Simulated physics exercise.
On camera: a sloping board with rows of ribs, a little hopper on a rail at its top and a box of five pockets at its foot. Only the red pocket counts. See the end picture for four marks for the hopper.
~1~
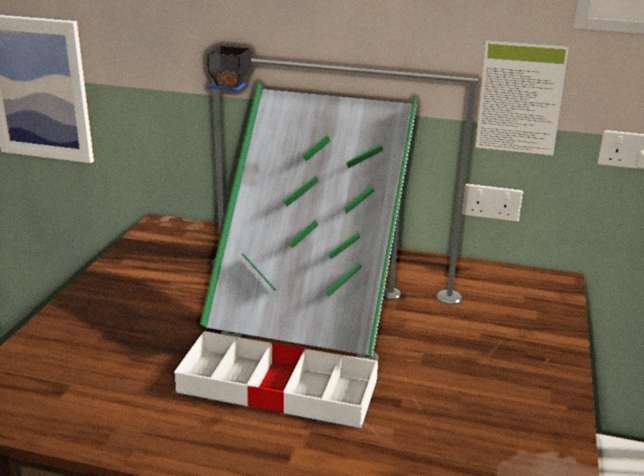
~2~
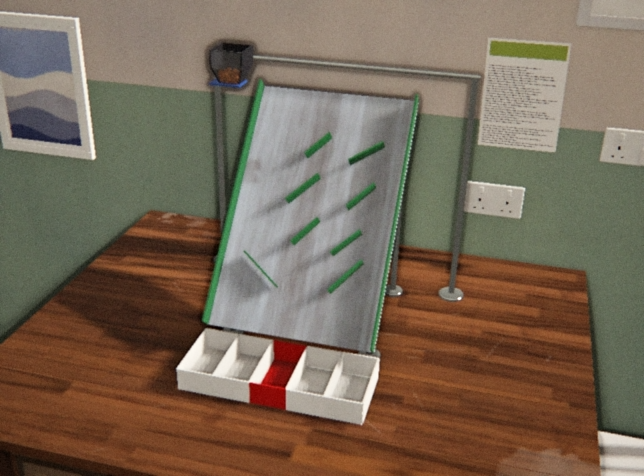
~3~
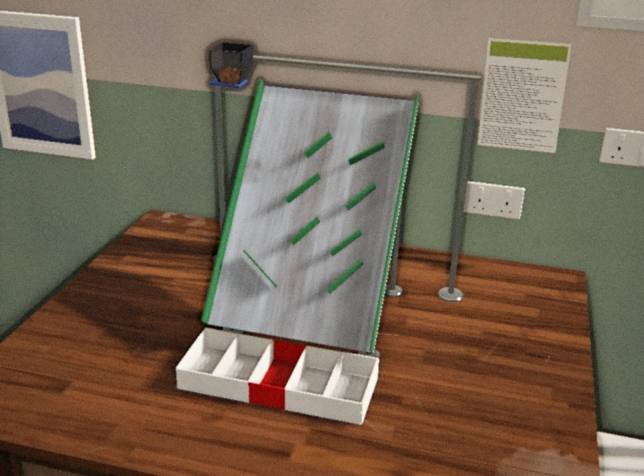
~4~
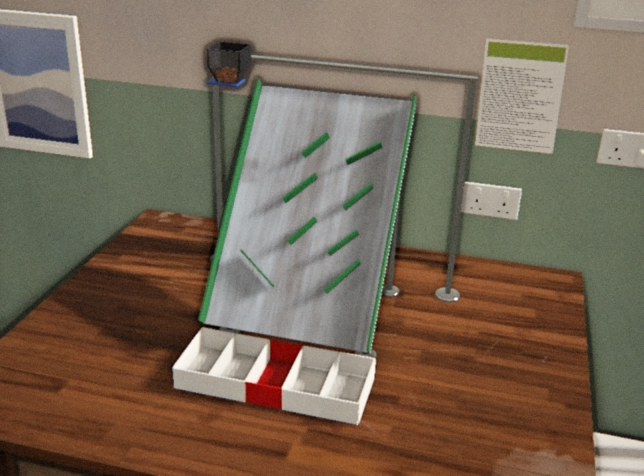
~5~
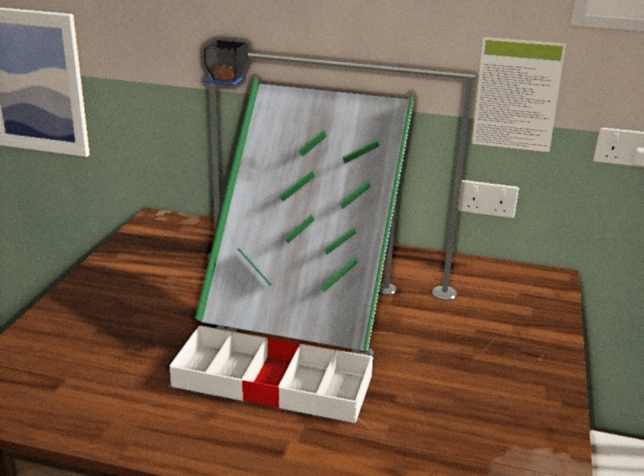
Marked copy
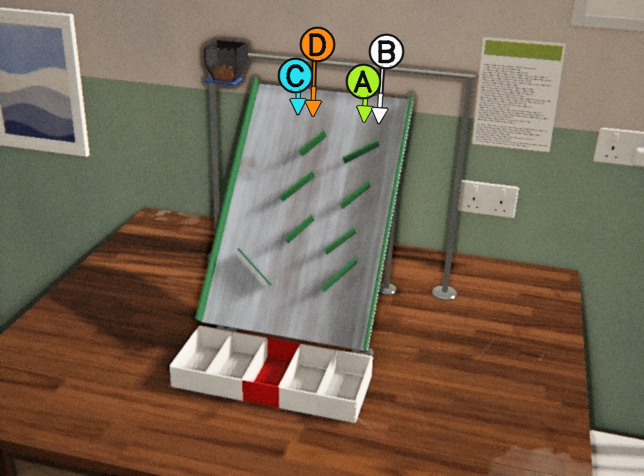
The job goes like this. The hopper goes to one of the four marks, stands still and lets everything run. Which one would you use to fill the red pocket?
Mark A.
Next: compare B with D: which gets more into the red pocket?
The answer is B.
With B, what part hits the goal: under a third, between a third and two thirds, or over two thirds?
Mark B gives between a third and two thirds.
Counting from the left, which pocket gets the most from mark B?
The third from the left.
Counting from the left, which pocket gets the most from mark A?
The third from the left.
On the marked copy, mark A meets the board at (364, 116); mark B meets the board at (379, 117); mark C meets the board at (298, 108); mark D meets the board at (313, 110).
Choosing A, most in the red pocket, about a quarter in other pockets.
Choosing B, about half in the red pocket, about half in other pockets.
Choosing C, about a quarter in the red pocket, most in other pockets.
Choosing D, about a third in the red pocket, about two thirds in other pockets, a stray few outside the box.
